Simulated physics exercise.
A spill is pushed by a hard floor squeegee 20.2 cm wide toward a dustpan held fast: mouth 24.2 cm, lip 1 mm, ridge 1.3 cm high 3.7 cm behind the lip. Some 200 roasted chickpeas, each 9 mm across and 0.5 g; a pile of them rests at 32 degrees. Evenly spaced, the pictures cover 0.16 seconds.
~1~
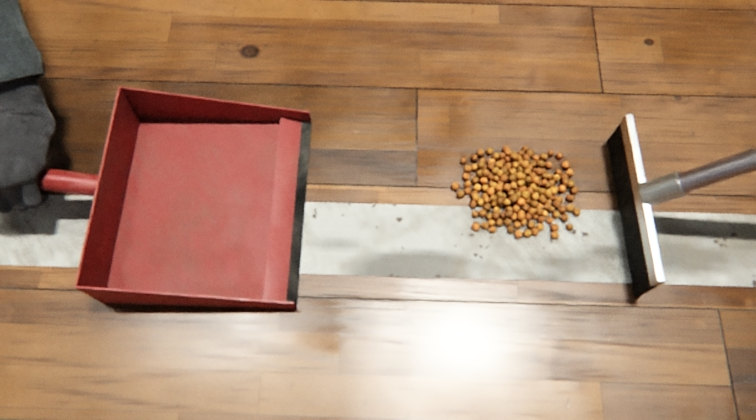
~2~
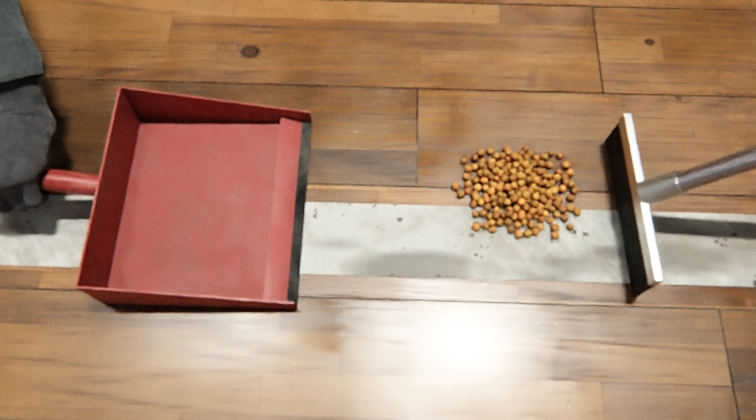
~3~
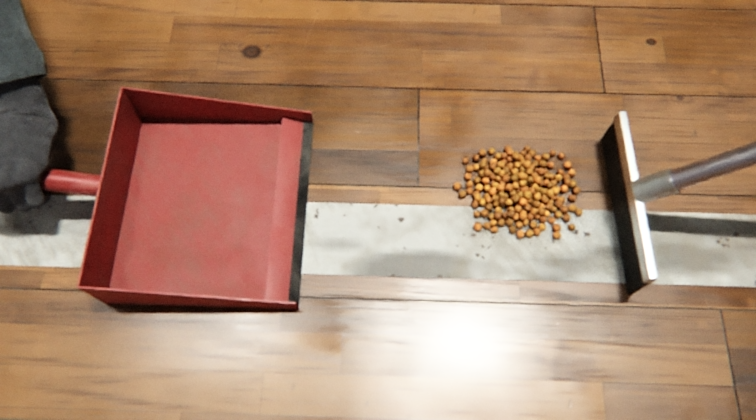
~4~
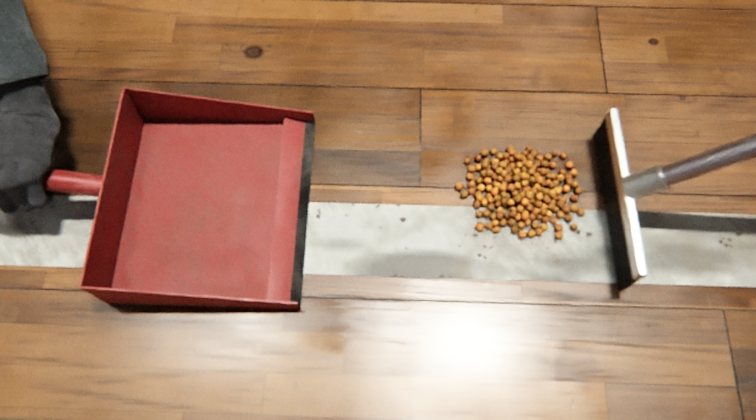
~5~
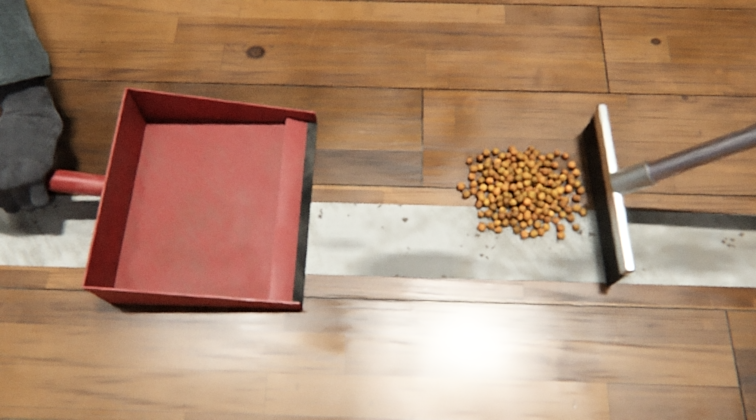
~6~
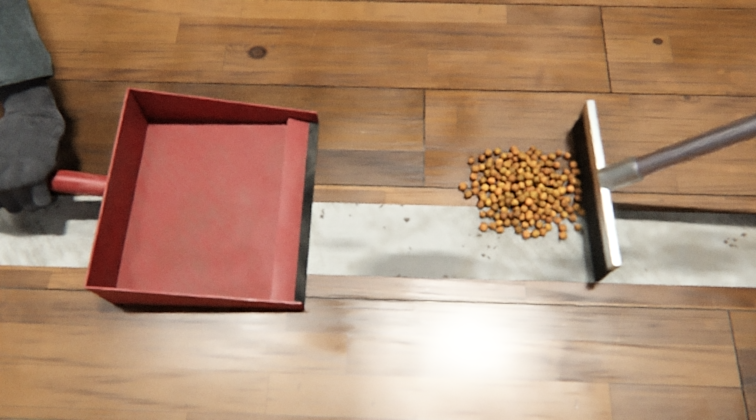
A gloved hand holding a red dustpan on a wooden floor as a squeegee slides left up to a pile of chickpeas.
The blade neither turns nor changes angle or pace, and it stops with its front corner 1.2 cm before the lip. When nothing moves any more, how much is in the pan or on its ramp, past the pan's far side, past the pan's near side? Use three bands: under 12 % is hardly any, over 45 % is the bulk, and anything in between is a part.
Pan: A part, far side: A part, near side: Hardly any.
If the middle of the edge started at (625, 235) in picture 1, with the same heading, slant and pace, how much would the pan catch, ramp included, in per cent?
I'd put it at around 30 per cent.
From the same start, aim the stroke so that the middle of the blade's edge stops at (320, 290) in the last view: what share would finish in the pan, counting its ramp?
Roughly 30 %.
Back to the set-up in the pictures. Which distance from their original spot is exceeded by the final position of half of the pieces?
Roughly 28 centimetres.
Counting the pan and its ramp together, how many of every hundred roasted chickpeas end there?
Result: Roughly 25 %.
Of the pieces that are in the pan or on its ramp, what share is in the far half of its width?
Around 100 percent.
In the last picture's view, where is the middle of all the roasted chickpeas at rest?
After settling, the middle sits near (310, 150).
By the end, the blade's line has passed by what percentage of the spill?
I'd say close to 20 per cent.
Then, 0.31 s after the last picture, middle of the blade 18 cm from the lip; 0 % over the lip, far side 10 %, near side 0 %.
Then, 0.52 s after the last picture, middle of the blade 8 cm from the lip; 0 % over the lip, far side 25 %, near side 0 %.
Then, 0.85 s after the last picture, middle of the blade 2 cm from the lip; 25 % over the lip, far side 30 %, near side 0 %.
In the end, pan 25 %, far side 30 %, near side 0 %, in front of the lip or behind the blade 45 %.
